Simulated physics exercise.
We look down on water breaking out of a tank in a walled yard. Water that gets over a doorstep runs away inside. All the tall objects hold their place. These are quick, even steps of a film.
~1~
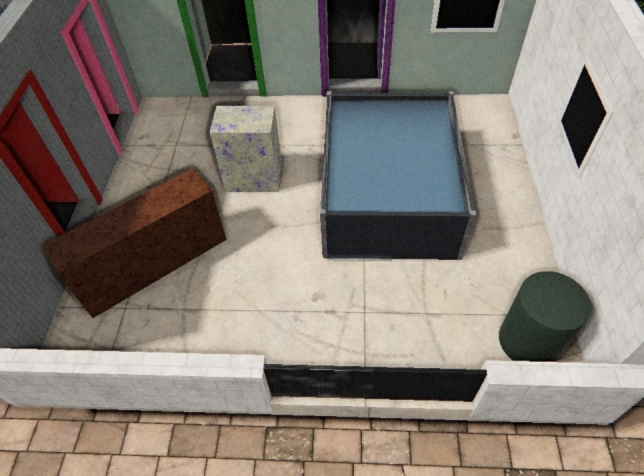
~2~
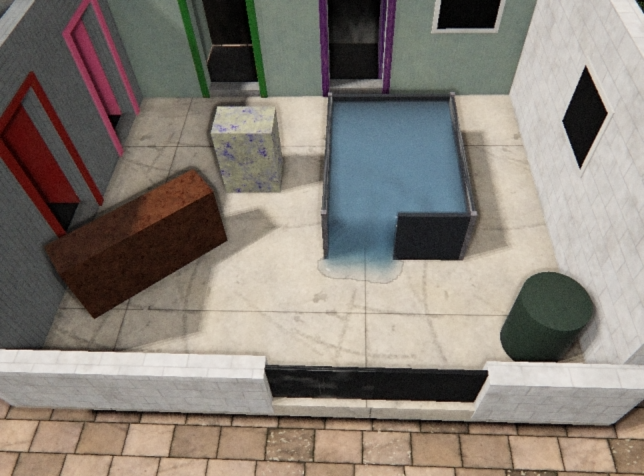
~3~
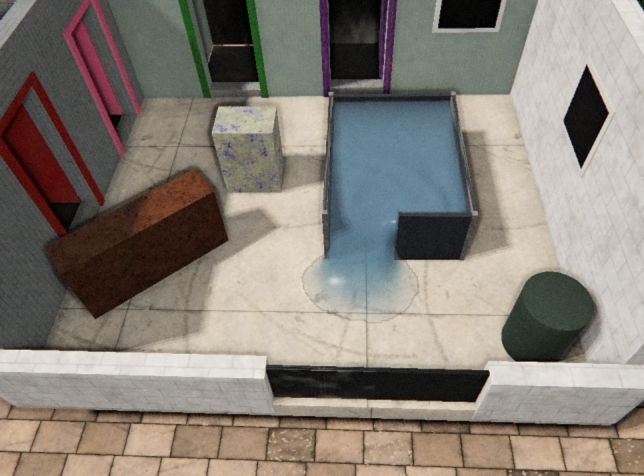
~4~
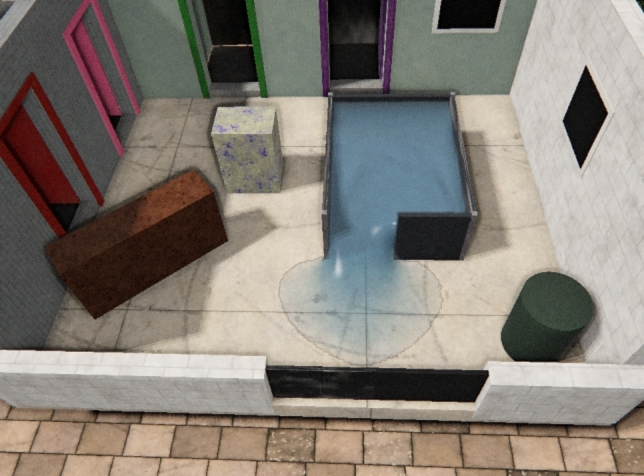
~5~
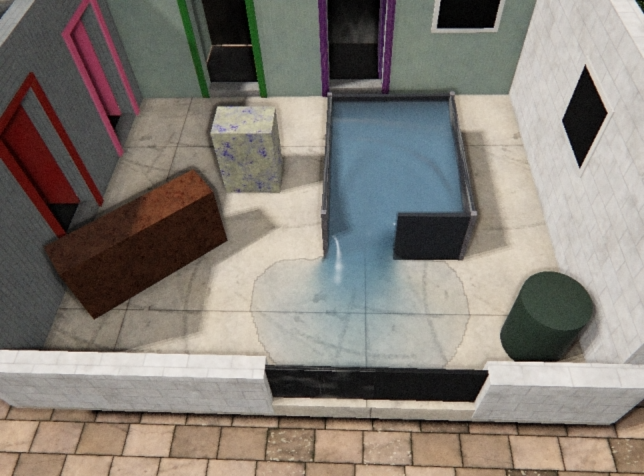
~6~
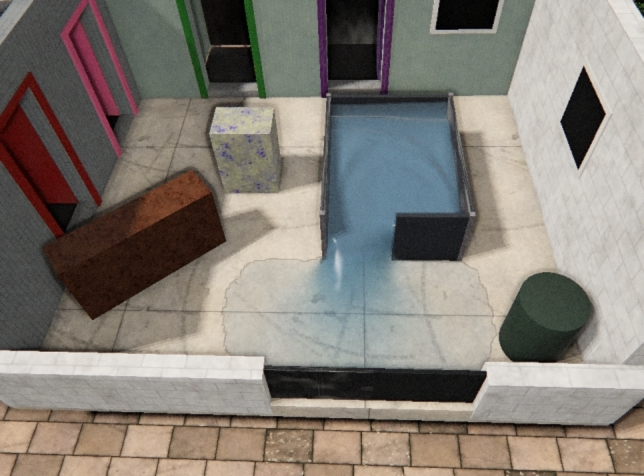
A water tank opens at its front and water pours out, spreading across the pale floor.
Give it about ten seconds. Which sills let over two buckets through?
One by one: The red door stays under that; the pink door takes more than that; the green door stays under that; the purple door stays under that.
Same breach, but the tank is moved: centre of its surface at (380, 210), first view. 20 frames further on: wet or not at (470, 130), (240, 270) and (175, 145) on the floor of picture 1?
One after the other: Flooded, awash, covered.
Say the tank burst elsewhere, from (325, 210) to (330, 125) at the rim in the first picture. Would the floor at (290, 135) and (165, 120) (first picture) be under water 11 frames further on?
As listed: Covered, awash.
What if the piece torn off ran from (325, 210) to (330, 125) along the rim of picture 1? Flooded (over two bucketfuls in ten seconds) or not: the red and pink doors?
My reading: The red one passes that mark, the pink one passes that mark.
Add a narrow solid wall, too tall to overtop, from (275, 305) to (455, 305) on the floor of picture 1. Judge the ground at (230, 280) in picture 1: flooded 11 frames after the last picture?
Verdict: Covered.
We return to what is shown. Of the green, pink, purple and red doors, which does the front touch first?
It is the red-painted one.
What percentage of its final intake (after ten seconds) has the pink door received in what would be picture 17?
Close to 0 %.
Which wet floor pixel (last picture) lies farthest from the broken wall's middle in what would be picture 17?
Around (30, 378).
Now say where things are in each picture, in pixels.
In the first picture, still water in the water tank at (393, 153).
In the second picture, the front is at (322, 262), out from the gap at (361, 240).
In the third picture, the front is at (384, 315), out from the gap at (362, 243).
In the fourth picture, the front is at (374, 356), out from the gap at (361, 245).
In the fifth picture, water pours out at (361, 244) and has run to a hidden place.
In the sixth picture, the front is at a hidden place, out from the gap at (359, 245).
A moment on, water covers 25 % of the floor; the red door not reached, the pink door not reached, the green door not reached, the purple door not reached.
Next, water covers 35 % of the floor; the red door not reached, the pink door not reached, the green door not reached, the purple door not reached.
Then, water covers 65 % of the floor; the red door wet at the sill, nothing in, the pink door wet at the sill, nothing in, the green door not reached, the purple door not reached.
Later, water covers 95 % of the floor; the red door wet at the sill, nothing in, the pink door wet at the sill, nothing in, the green door wet at the sill, nothing in, the purple door wet at the sill, nothing in.
In the end, water covers 95 % of the floor; the red door wet at the sill, nothing in, the pink door over two buckets in, the green door wet at the sill, nothing in, the purple door wet at the sill, nothing in.
